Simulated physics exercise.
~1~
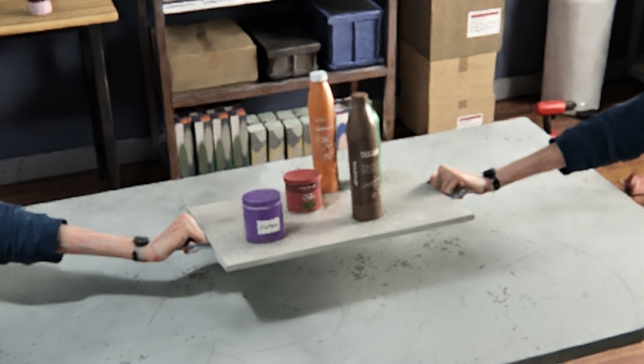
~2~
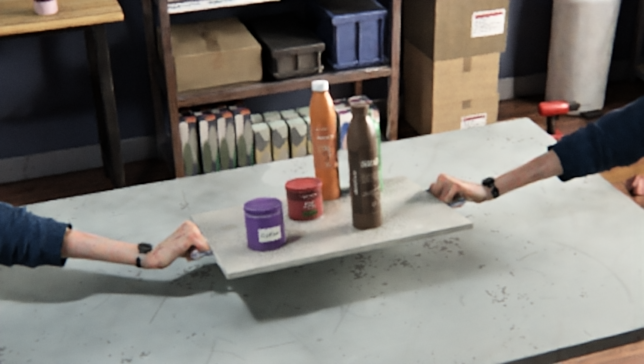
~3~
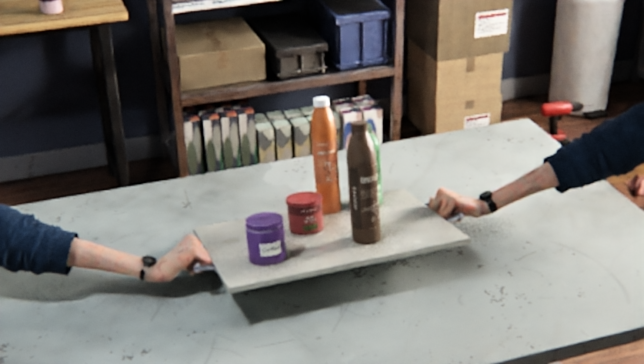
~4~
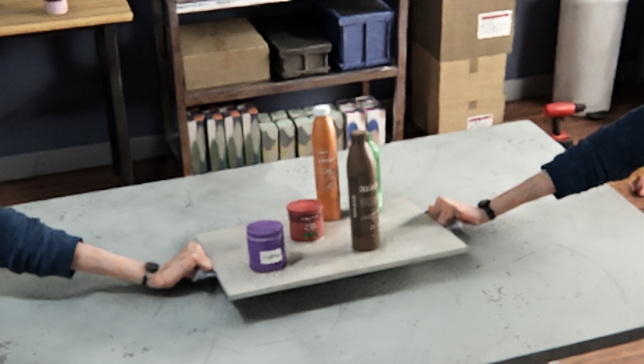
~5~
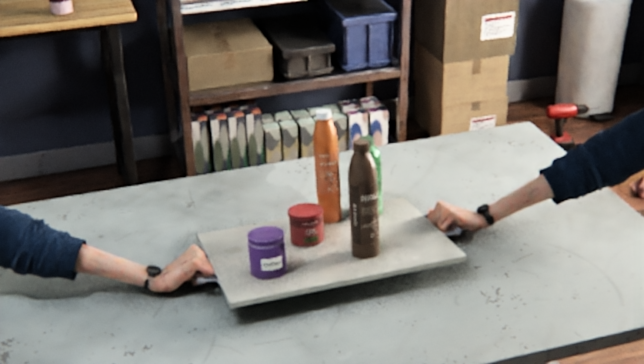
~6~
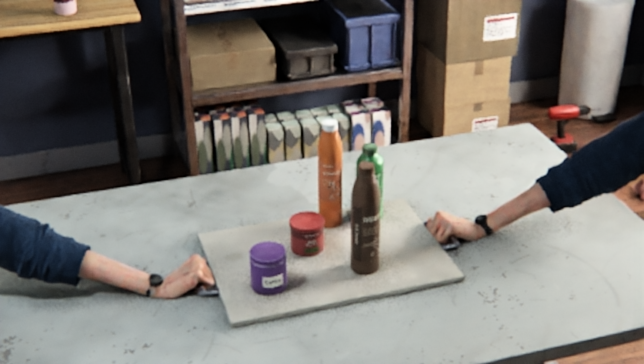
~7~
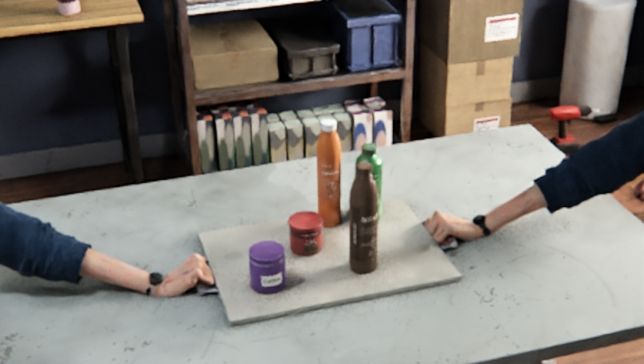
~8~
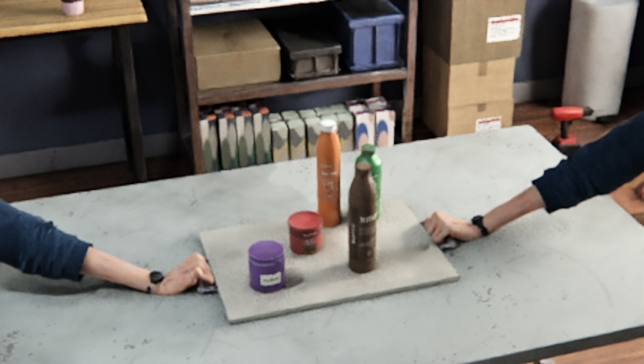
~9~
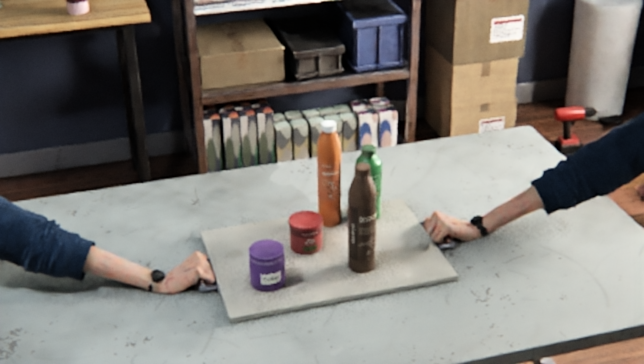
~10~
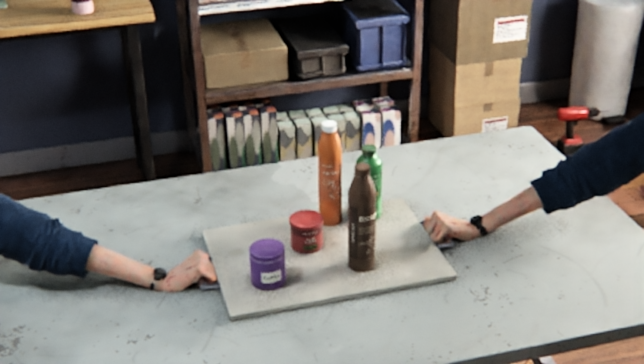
Two hands lower a tray of bottles and jars onto a table, and everything stays standing.
